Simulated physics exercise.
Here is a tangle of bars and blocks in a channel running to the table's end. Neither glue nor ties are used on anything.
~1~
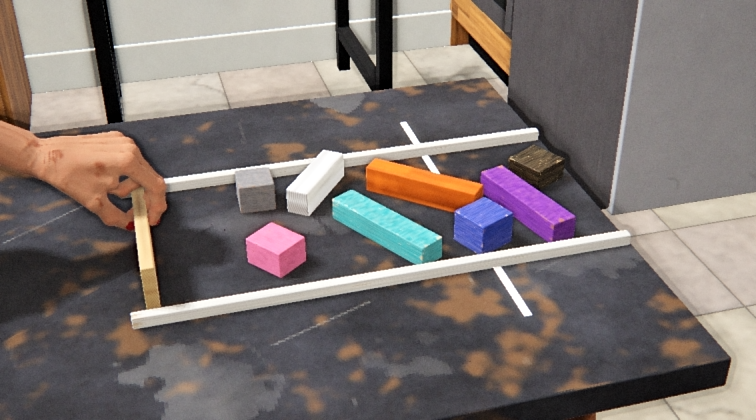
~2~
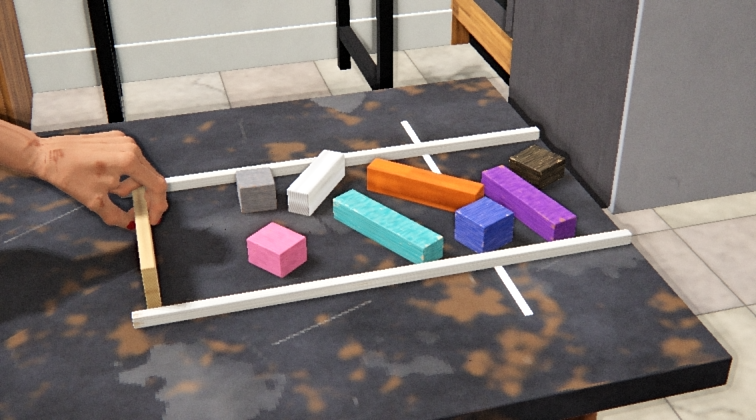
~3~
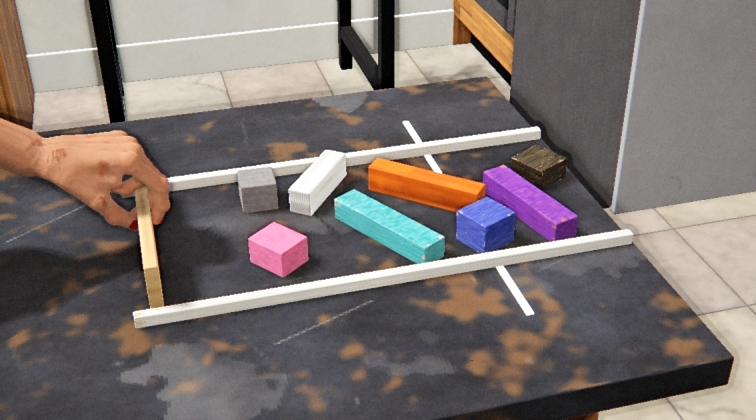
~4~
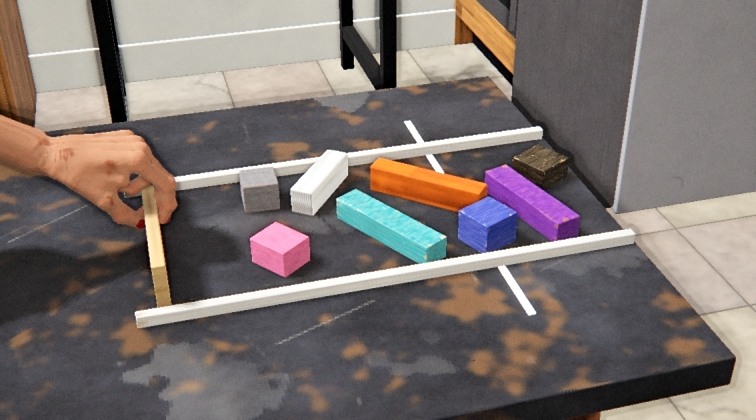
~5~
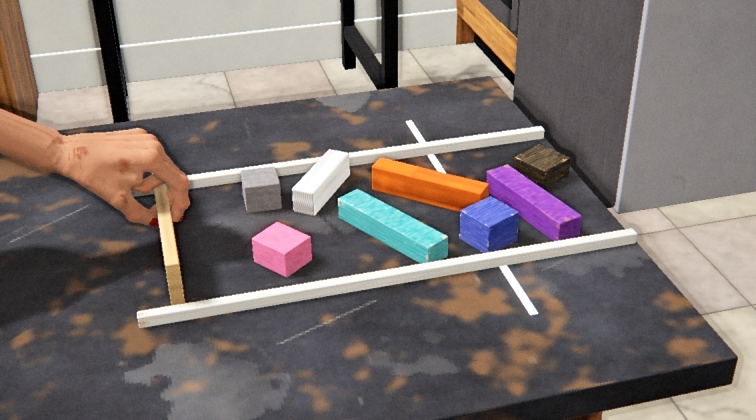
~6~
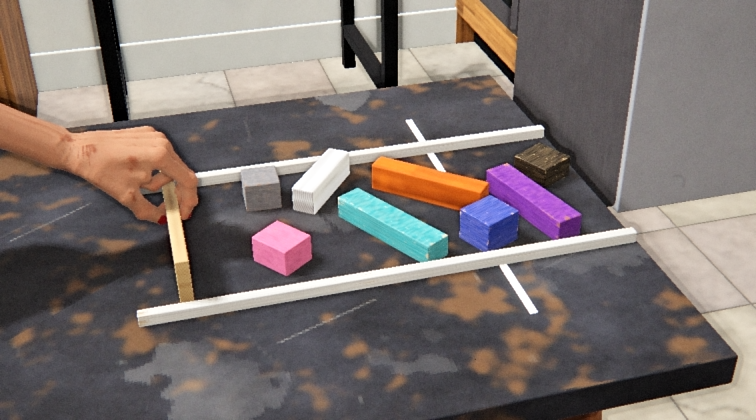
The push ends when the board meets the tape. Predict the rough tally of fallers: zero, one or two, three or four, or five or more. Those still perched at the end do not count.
Tally: Zero.
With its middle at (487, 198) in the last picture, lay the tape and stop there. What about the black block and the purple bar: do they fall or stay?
Black block: Is gone, purple bar: Is gone.
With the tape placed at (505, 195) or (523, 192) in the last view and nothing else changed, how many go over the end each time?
The first try gives 2 and the second gives 4.
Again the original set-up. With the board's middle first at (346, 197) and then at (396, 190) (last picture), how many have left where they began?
That makes 5 at the first spot and 7 at the second.
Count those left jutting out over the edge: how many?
That adds up to 2.
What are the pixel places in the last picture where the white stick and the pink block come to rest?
Final spots - white stick (490, 155), pink block (499, 219).
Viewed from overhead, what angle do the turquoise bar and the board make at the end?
Angle: Roughly 0 degrees.
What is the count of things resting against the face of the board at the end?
At rest, 2 are in contact.
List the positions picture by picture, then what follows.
Black block (536, 168); purple bar (526, 204); blue block (483, 227); board (143, 229); tape (456, 204), in the first picture.
Purple bar (527, 203); pink block (277, 250), in the second picture.
Blue block (486, 226); turquoise bar (388, 227), in the third picture.
Black block (540, 167); grey block (259, 190), in the fourth picture.
Purple bar (532, 203); white stick (322, 182), in the fifth picture.
Black block (542, 166); purple bar (532, 201); blue block (489, 224); board (174, 223); tape (462, 201), in the sixth picture.
Early on, none off yet; black block at rest near (542, 166); purple bar at rest near (532, 201); blue block at rest near (489, 224).
A while later, none off yet; black block moving near (548, 164); purple bar travelled a little near (562, 195); blue block travelled about its own width near (537, 220).
Finally, the number that fall off is zero.
